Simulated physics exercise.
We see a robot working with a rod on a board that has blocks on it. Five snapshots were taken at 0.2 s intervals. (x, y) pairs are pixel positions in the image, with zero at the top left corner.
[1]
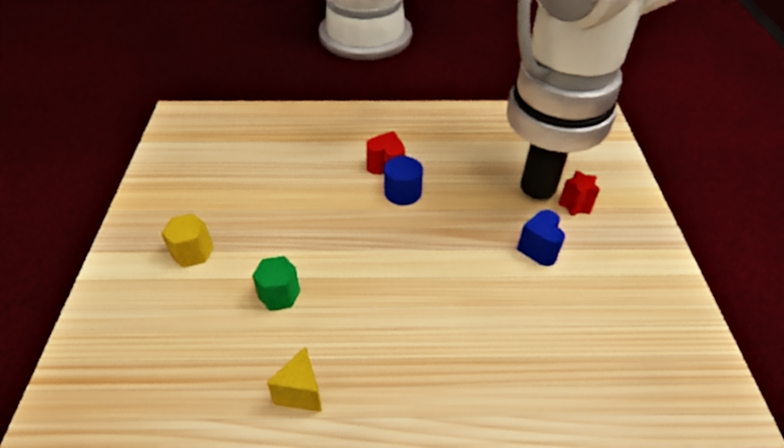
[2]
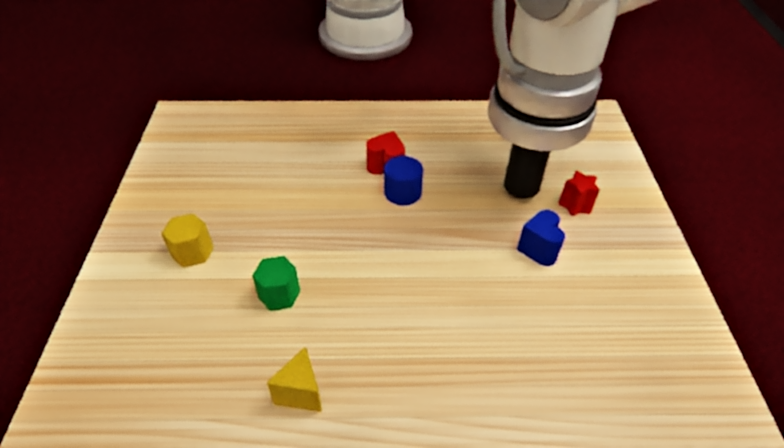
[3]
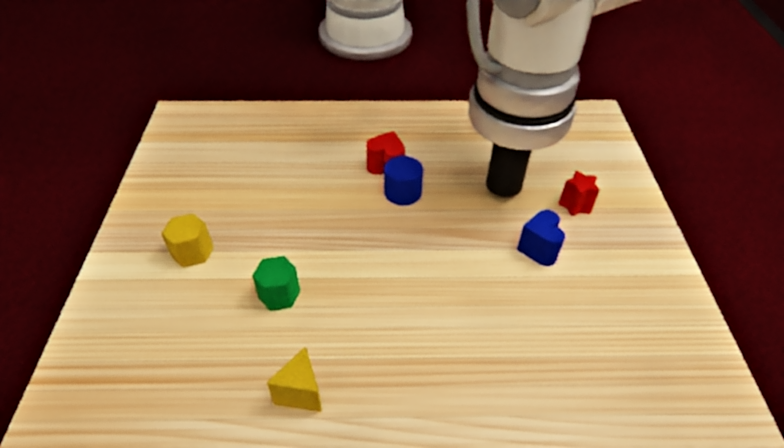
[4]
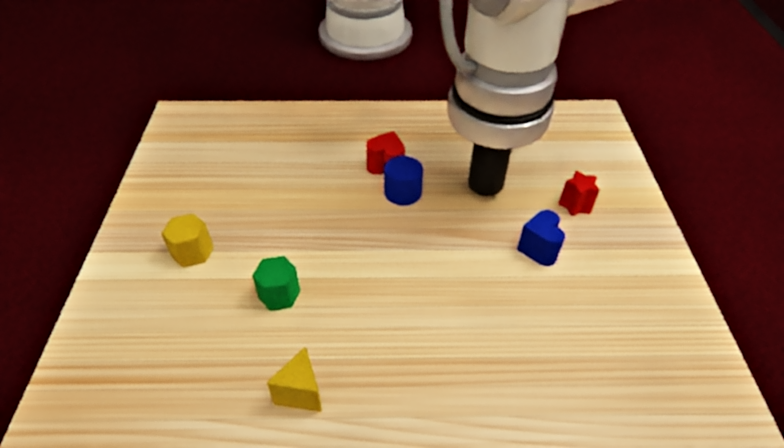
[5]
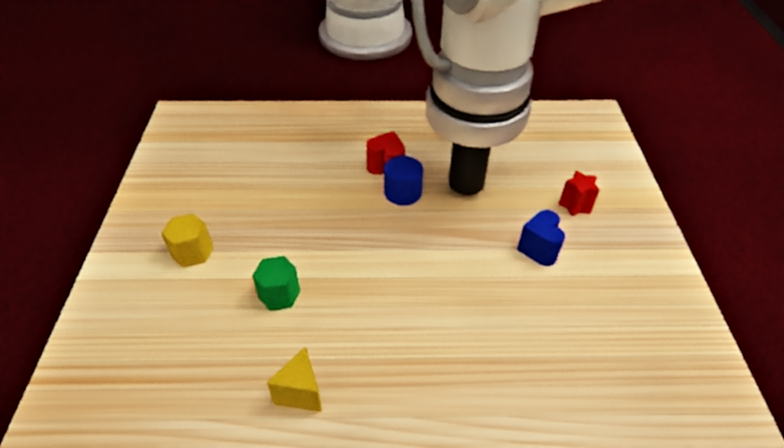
A robot arm moves its black rod steadily left above the blue heart block, touching nothing.
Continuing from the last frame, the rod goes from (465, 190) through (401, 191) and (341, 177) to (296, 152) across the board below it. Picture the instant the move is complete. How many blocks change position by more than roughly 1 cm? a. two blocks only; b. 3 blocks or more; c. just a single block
c
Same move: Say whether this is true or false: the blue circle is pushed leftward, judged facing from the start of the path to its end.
That is true.
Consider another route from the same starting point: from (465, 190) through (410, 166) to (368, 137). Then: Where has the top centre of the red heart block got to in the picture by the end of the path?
Expect it around (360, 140).
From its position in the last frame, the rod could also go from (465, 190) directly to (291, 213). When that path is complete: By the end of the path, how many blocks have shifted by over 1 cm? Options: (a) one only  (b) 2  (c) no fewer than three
It's a.
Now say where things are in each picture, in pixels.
The first frame shows rod tip (538, 187); block tops, red heart block (387, 143); blue circle (404, 167).
The second frame shows rod (522, 186); blocks unchanged.
The third frame shows rod (504, 185); blocks unchanged.
The fourth frame shows rod (486, 184); blocks unchanged.
The fifth frame shows rod (466, 183); red heart block (387, 143); blue circle (404, 167).
The first path, step by step. One third of the way, rod (400, 184); blue circle (362, 168).
Two thirds of the way, rod (340, 170); blue circle (306, 167).
At the end, rod (295, 144); red heart block in place; blue circle (301, 167).
